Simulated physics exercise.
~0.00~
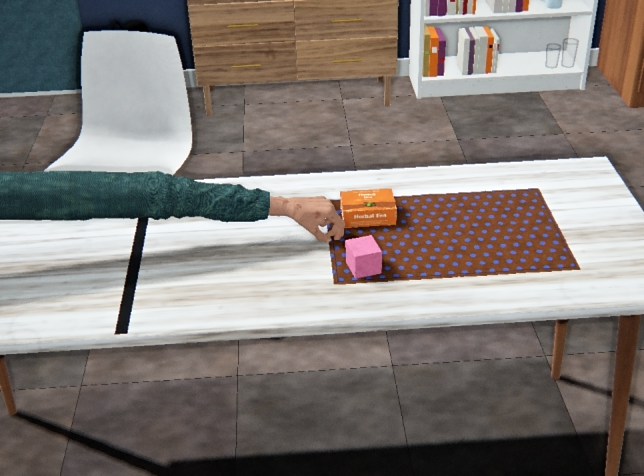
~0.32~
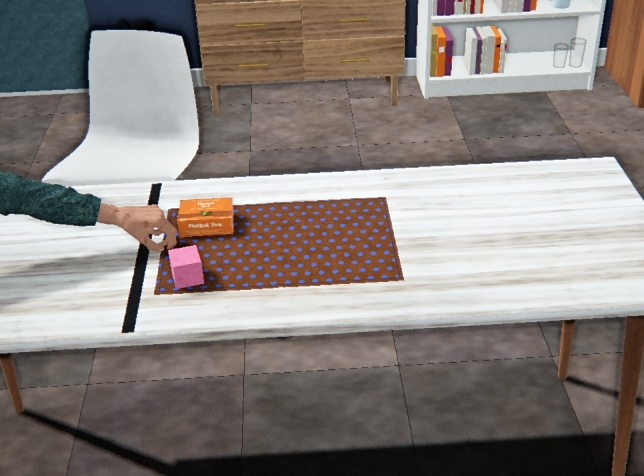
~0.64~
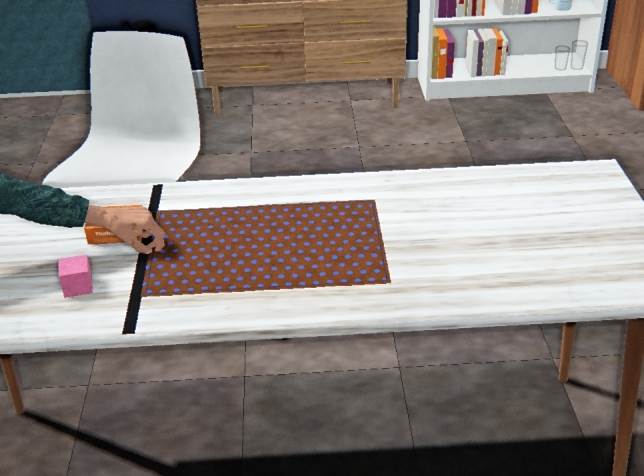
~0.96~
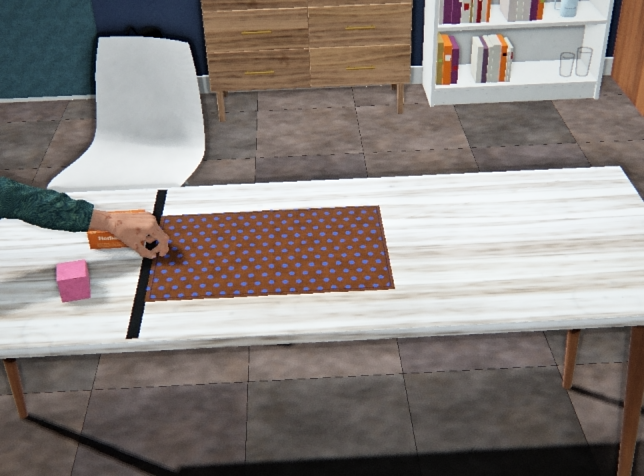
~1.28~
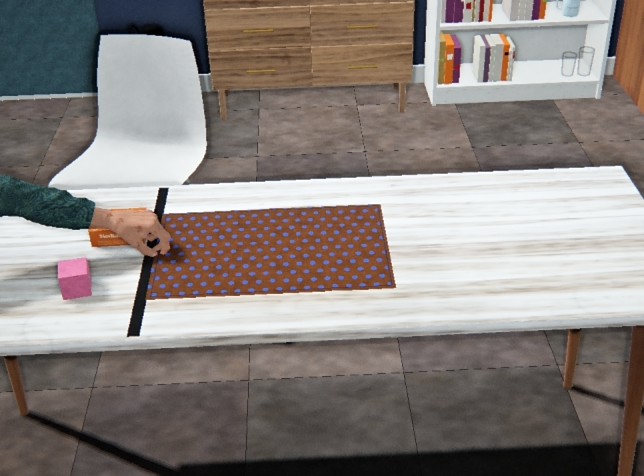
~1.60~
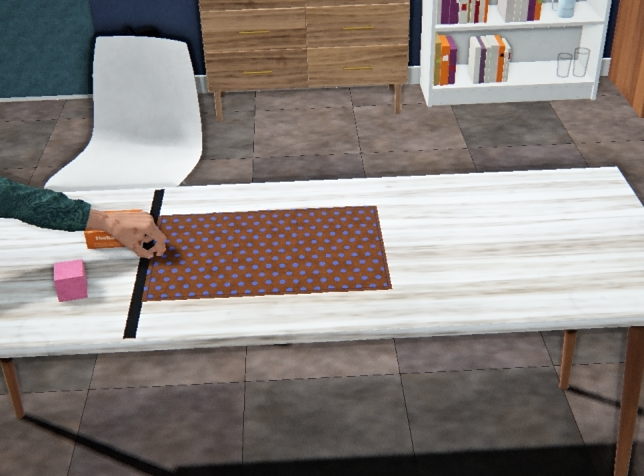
Hand dragging a brown patterned runner left along a table, stopping at black tape as pink block and orange packet slide off.
